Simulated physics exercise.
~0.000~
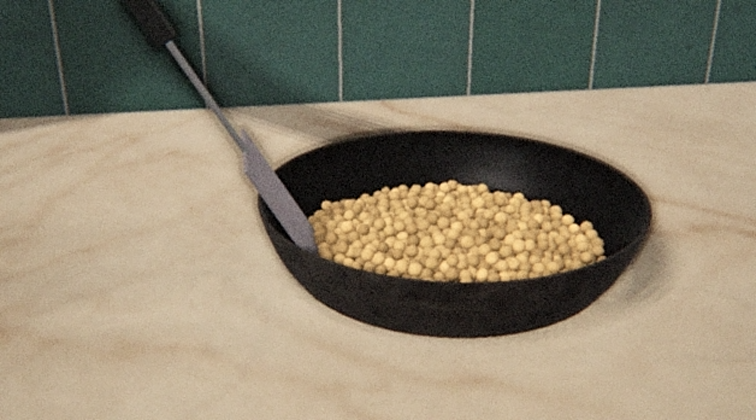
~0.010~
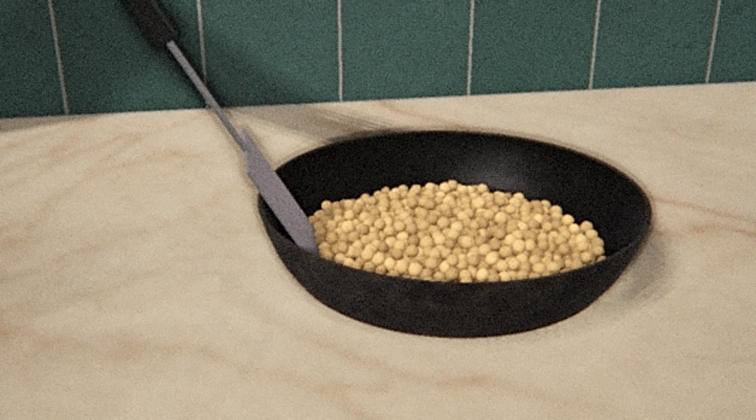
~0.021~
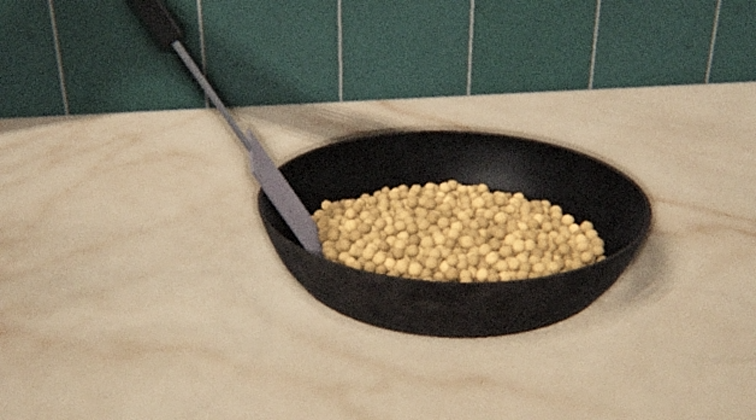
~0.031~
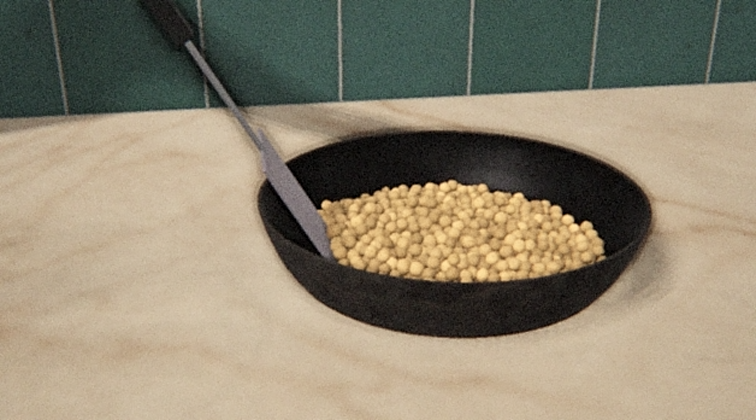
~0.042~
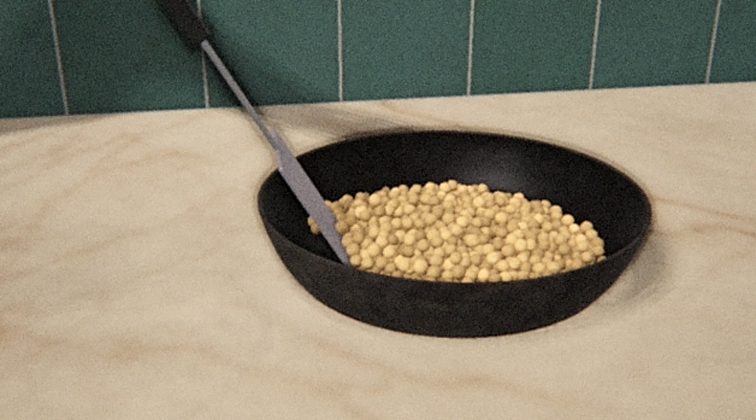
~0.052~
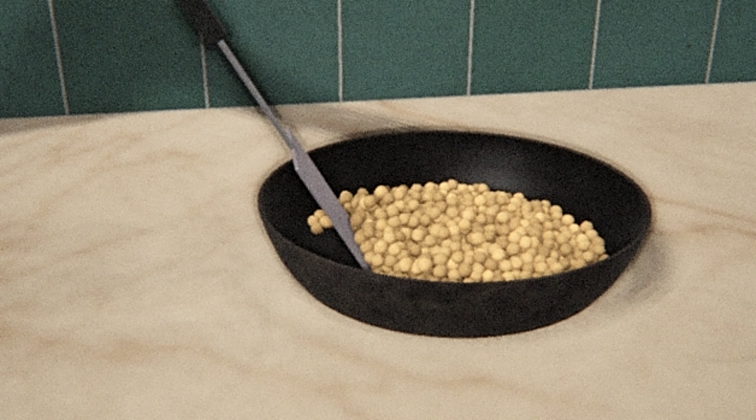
A grey turner with a black handle slid slowly rightward through the near left side of a heap of chickpeas, nudging some aside, while the black frying pan stayed still on the pale marbled surface.
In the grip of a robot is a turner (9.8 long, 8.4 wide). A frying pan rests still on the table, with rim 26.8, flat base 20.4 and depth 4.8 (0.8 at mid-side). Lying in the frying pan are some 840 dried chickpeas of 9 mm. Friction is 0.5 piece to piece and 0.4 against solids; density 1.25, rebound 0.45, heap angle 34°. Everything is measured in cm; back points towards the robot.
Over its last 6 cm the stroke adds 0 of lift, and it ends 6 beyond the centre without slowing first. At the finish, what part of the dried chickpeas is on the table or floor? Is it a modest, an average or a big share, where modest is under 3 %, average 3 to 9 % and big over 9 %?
Modest.
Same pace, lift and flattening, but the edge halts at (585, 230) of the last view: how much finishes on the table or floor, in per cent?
Estimate: Approx. 25 %.
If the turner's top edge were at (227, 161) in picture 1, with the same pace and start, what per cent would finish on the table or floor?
About 0 per cent.
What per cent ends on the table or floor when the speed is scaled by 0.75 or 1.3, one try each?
Roughly 0 percent for the first try, 5 percent for the second.
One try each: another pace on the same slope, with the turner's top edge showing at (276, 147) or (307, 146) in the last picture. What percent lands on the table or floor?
Near 0 per cent in the first try and near 5 per cent in the second.
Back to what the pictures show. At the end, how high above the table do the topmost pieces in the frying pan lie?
Peak at rest, approximately 5.0 centimetres.
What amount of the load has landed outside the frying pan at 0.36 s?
Around 0 percent.
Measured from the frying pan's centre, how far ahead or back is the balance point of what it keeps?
Roughly 5.0 cm ahead.
After 0.09 s, sloping 60°, highest piece 7 above the table; 838 in the frying pan.
After 0.13 s, sloping 60°, highest piece 8 above the table; 838 in the frying pan.
After 0.36 s, sloping 60°, highest piece 7 above the table; 830 in the frying pan, 7 on the table or floor, 1 on the blade or in flight.
After 1.41 s, sloping 60°, highest piece 5 above the table; 830 in the frying pan, 8 on the table or floor.
At rest, 830 in the frying pan, 8 on the table or floor. That is 1 % on the table or floor.
